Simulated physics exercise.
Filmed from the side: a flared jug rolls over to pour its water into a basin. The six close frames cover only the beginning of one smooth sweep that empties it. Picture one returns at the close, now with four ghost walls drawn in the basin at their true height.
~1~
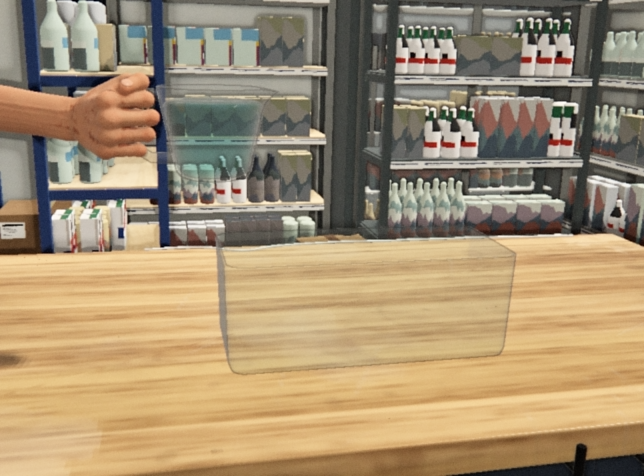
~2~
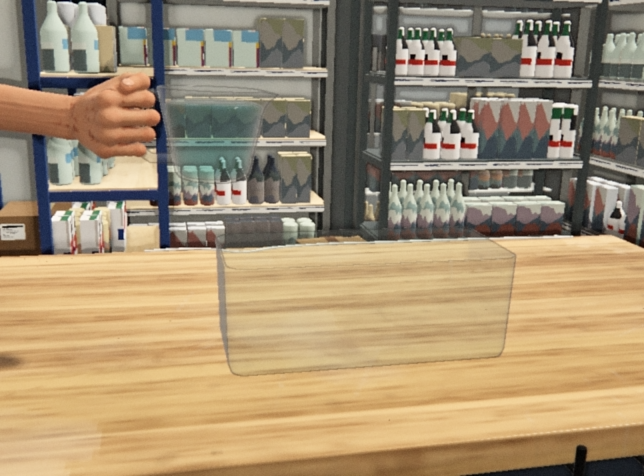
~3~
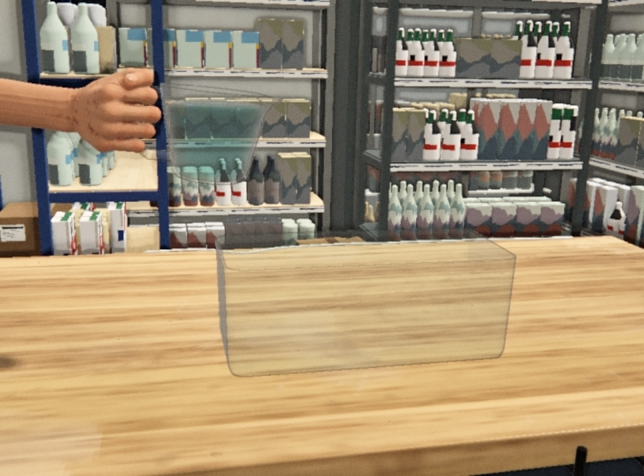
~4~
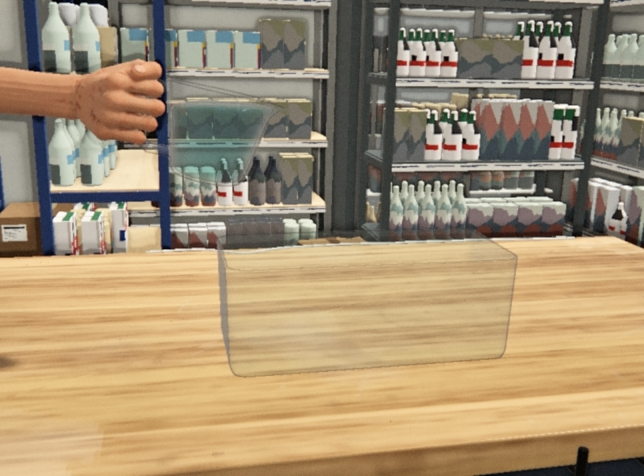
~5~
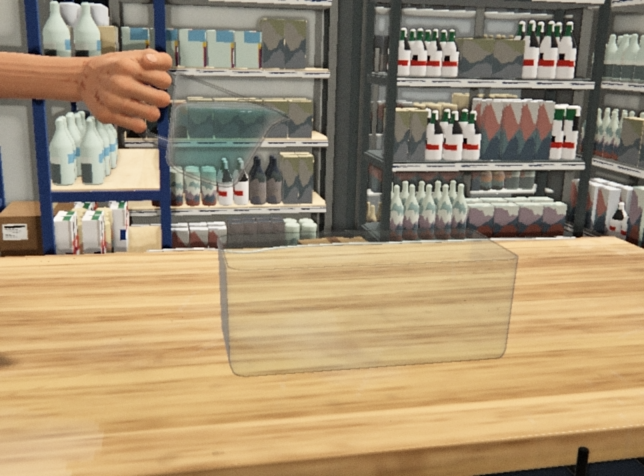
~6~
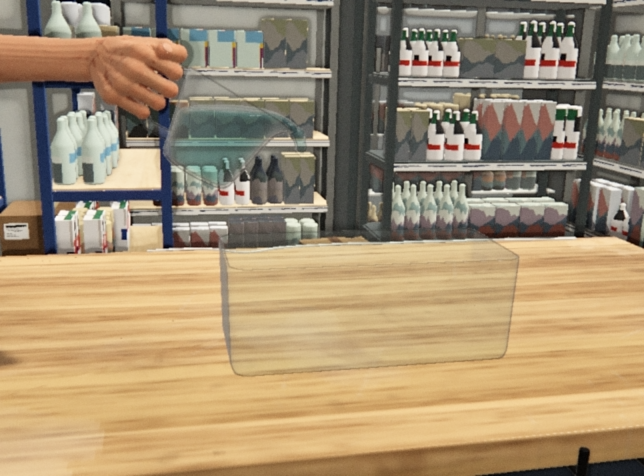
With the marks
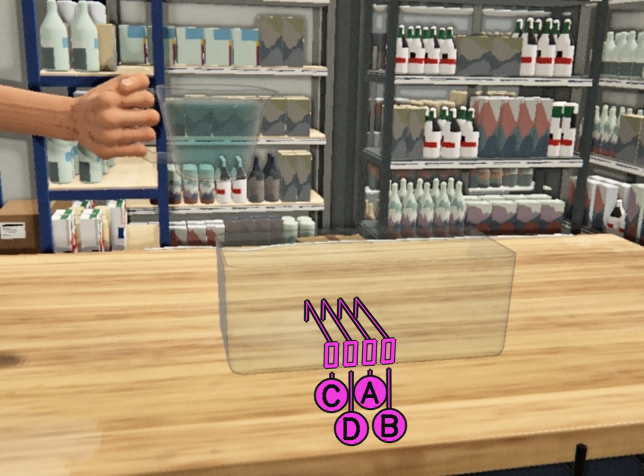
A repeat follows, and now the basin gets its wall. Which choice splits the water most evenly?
D.
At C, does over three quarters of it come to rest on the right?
No, it does not.
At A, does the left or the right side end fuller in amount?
More ends on the left.
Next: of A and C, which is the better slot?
Here it is slot C.
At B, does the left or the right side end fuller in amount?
The left side.
On the marked copy, A at (370, 370); B at (388, 369); C at (332, 373); D at (351, 372).
With A, about 81 % ends left of the wall and 16 % right of it.
With B, about 86 % ends left of the wall and 13 % right of it.
With C, about 30 % ends left of the wall and 69 % right of it.
With D, about 55 % ends left of the wall and 44 % right of it.
